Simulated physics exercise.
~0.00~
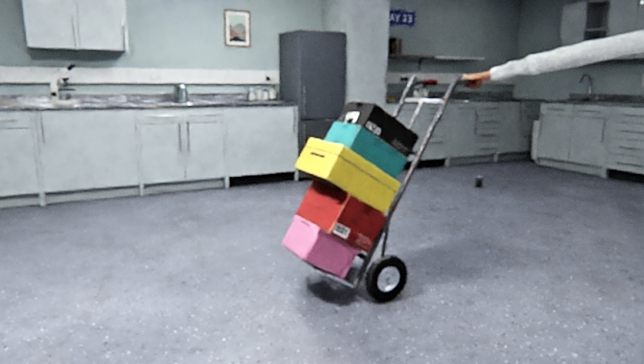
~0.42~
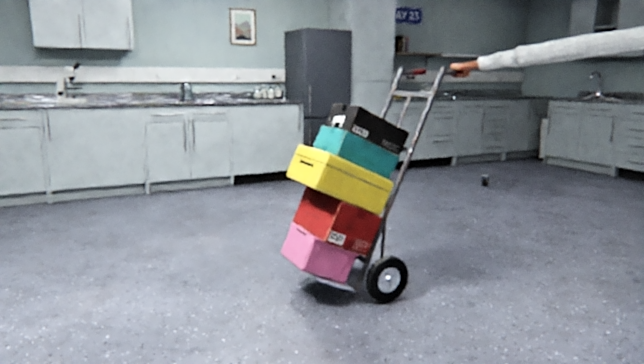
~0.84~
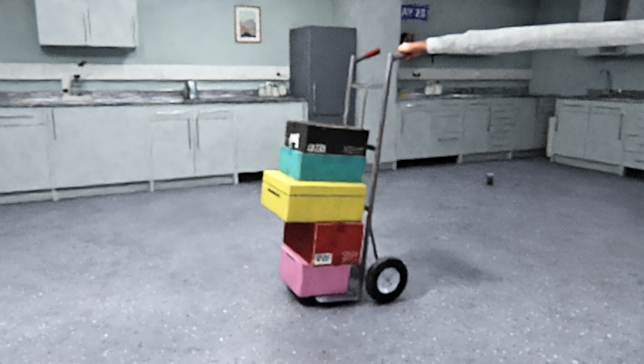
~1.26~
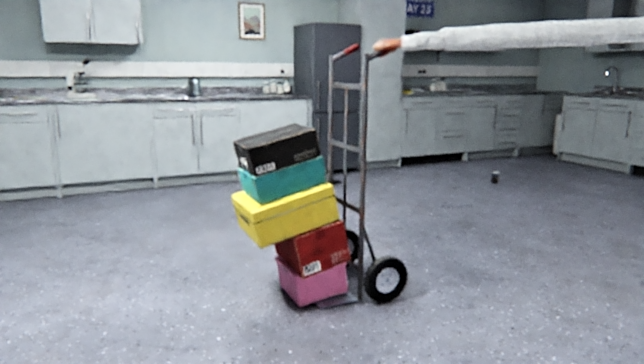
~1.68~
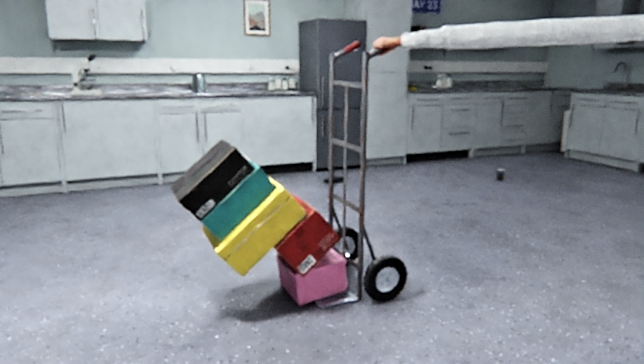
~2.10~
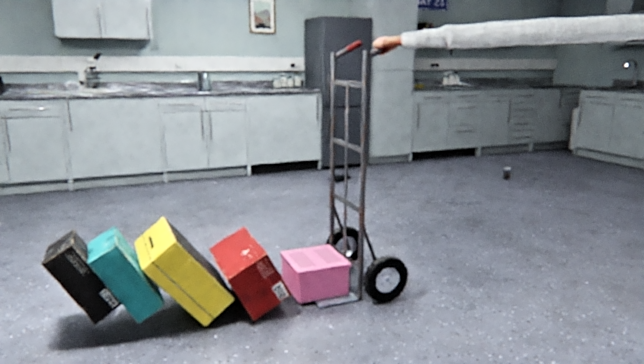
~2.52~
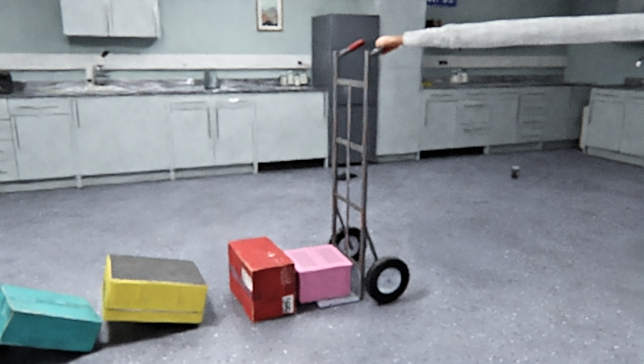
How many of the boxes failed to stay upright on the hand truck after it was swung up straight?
At least three failed to stay upright, as the black, turquoise, yellow and red boxes all toppled off to the left and only the pink one stayed on the plate.
